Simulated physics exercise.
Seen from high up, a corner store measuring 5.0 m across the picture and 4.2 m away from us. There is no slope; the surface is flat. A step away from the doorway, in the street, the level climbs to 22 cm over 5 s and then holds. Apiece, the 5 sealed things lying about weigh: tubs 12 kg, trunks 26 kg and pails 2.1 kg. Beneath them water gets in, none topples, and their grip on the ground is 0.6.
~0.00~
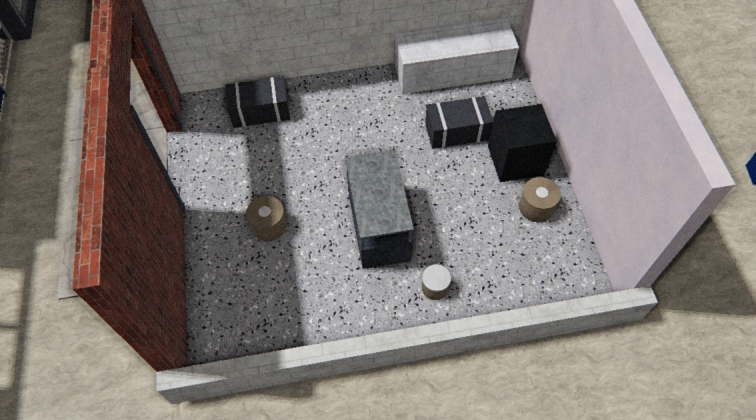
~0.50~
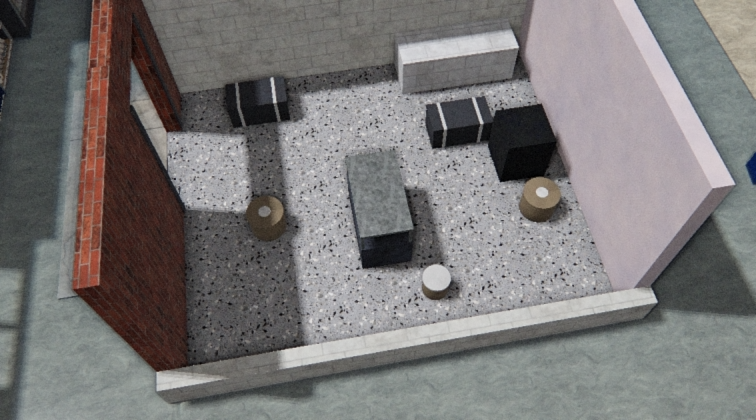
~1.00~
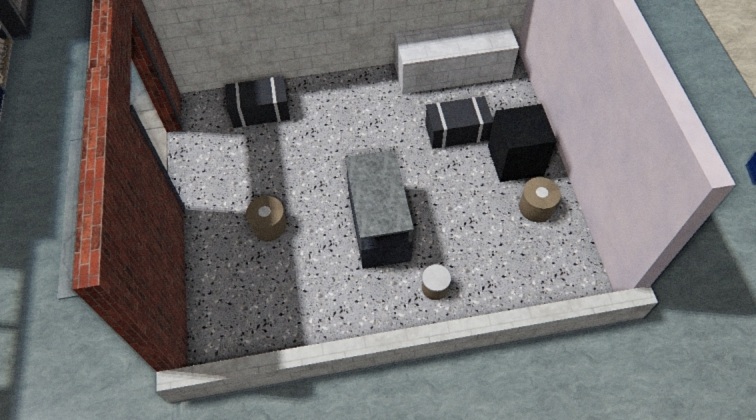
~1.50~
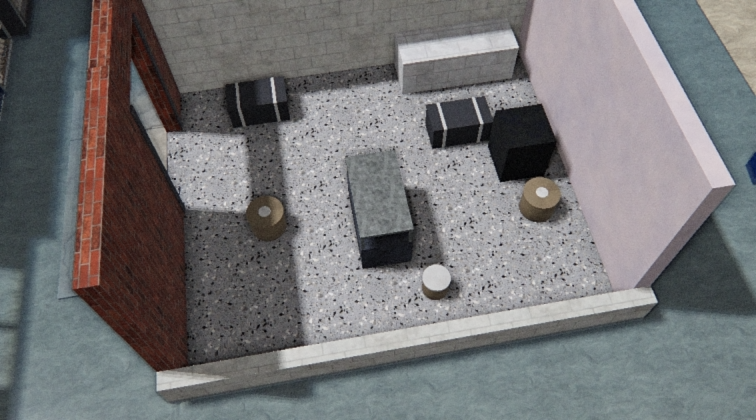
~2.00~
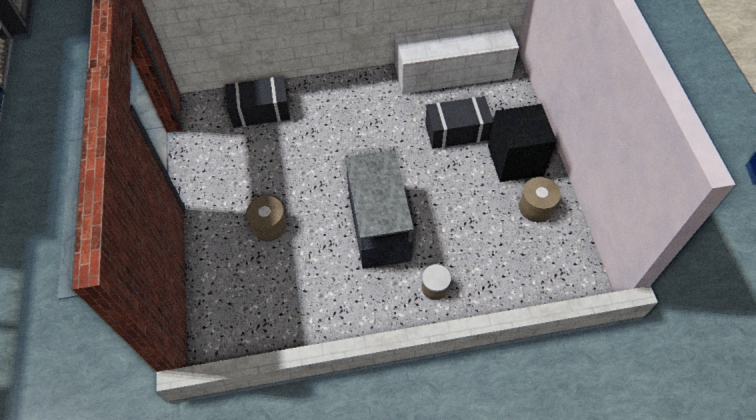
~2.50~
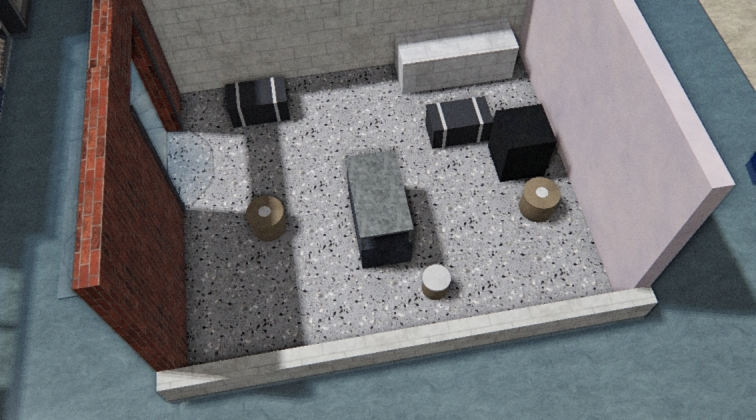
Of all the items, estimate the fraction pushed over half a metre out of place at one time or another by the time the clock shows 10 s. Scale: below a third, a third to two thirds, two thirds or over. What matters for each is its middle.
On that scale, below a third.
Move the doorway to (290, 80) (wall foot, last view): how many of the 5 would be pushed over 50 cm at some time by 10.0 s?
In that case 2 of them.
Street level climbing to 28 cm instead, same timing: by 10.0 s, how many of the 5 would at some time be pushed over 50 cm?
Then it comes to 3.
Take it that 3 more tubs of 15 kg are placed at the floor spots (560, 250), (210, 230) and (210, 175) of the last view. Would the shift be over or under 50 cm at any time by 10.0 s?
Taking them in the given order: Smaller, then smaller, then greater.
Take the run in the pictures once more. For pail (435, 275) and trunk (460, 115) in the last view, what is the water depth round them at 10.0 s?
First about 3 cm, second about 14 cm.
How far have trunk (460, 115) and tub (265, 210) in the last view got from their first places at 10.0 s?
100 cm, 0 cm.
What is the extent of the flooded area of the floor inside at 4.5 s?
I'd put it close to 5.0 m2.
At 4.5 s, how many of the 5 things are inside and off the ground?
At that instant the tally stands at 0.
After 3.5 s 0 of 5 are over 50 cm from their spots; 0 afloat.
After 4.5 s 0 of 5 are over 50 cm from their spots; 0 afloat.
After 7.0 s 0 of 5 are over 50 cm from their spots; 0 afloat.
After 10.0 s 1 of 5 are over 50 cm from their spots, and 1 have been at some point; 3 afloat.
